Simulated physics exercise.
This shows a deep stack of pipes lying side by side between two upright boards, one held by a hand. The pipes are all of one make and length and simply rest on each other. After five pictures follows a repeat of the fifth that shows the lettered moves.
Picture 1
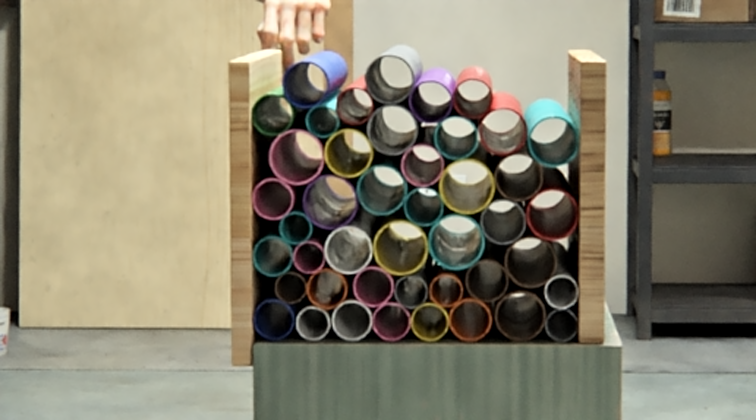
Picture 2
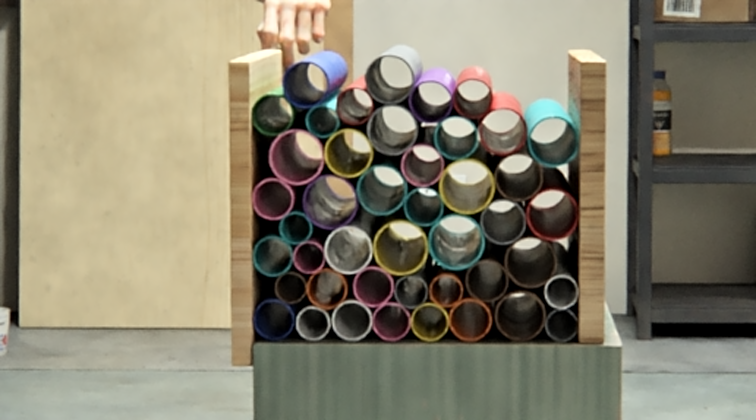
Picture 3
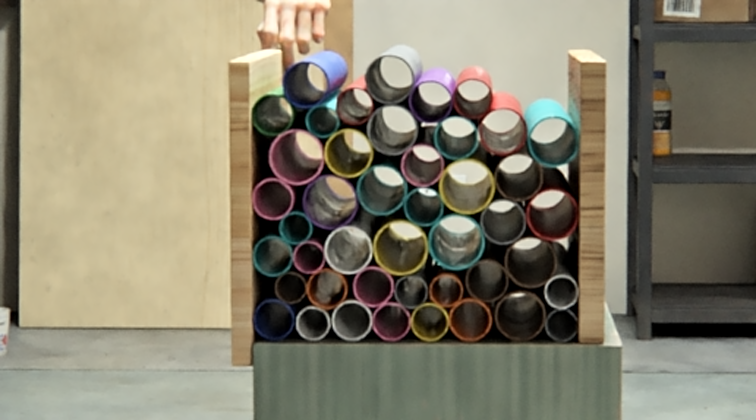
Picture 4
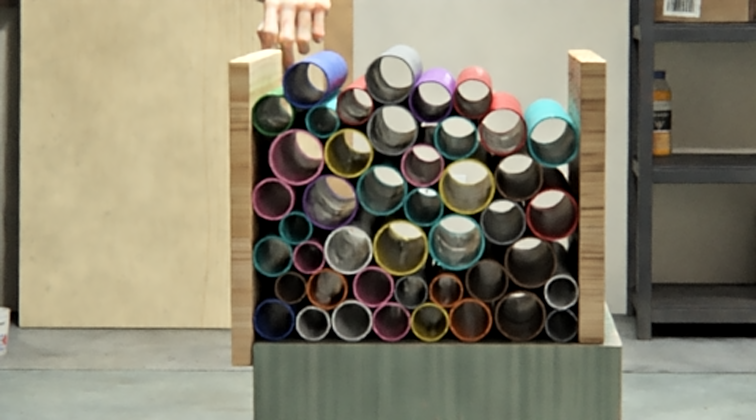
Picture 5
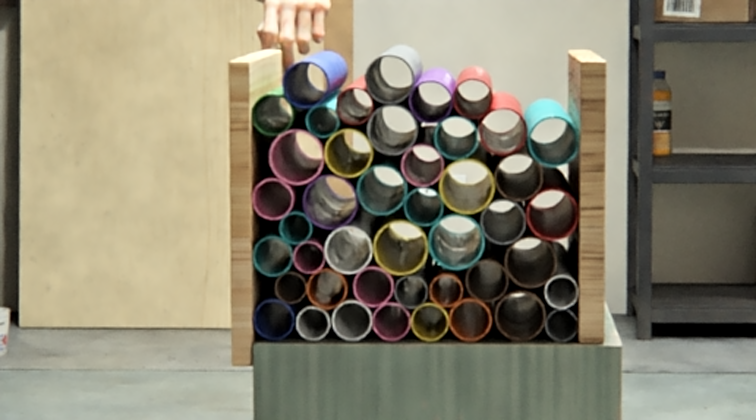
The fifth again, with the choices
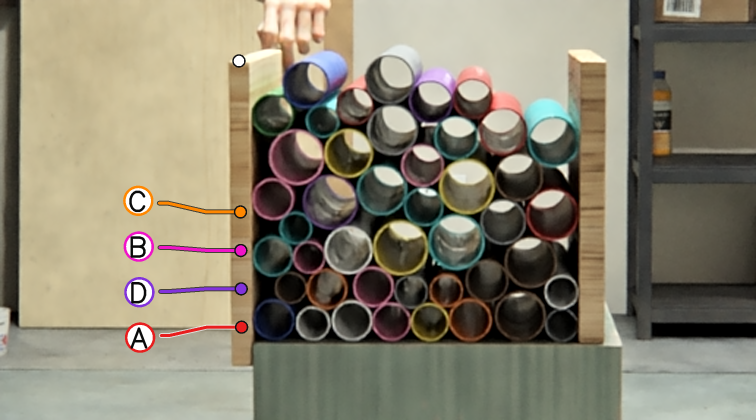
In this clip, a hand touches a blue pipe at the upper left of a deep stack of colourful pipes lying between two upright wooden boards, and neither the hand nor the pipes visibly move throughout.
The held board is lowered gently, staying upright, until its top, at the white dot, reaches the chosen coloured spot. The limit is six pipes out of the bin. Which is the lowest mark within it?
No lower than C.
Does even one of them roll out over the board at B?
Yes.
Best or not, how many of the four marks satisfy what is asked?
One of them.
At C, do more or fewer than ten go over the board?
Fewer than ten.
On the marked copy, A at (241, 327); B at (241, 250); C at (240, 212); D at (241, 289); the white dot at (239, 61).
With C. Early on, top of the board (252, 131).
Further on, top of the board (252, 208).
At the end, top of the board (252, 211), two out over the board.
As for the rest, A more than six out over the board; B more than six out over the board; D more than six out over the board.
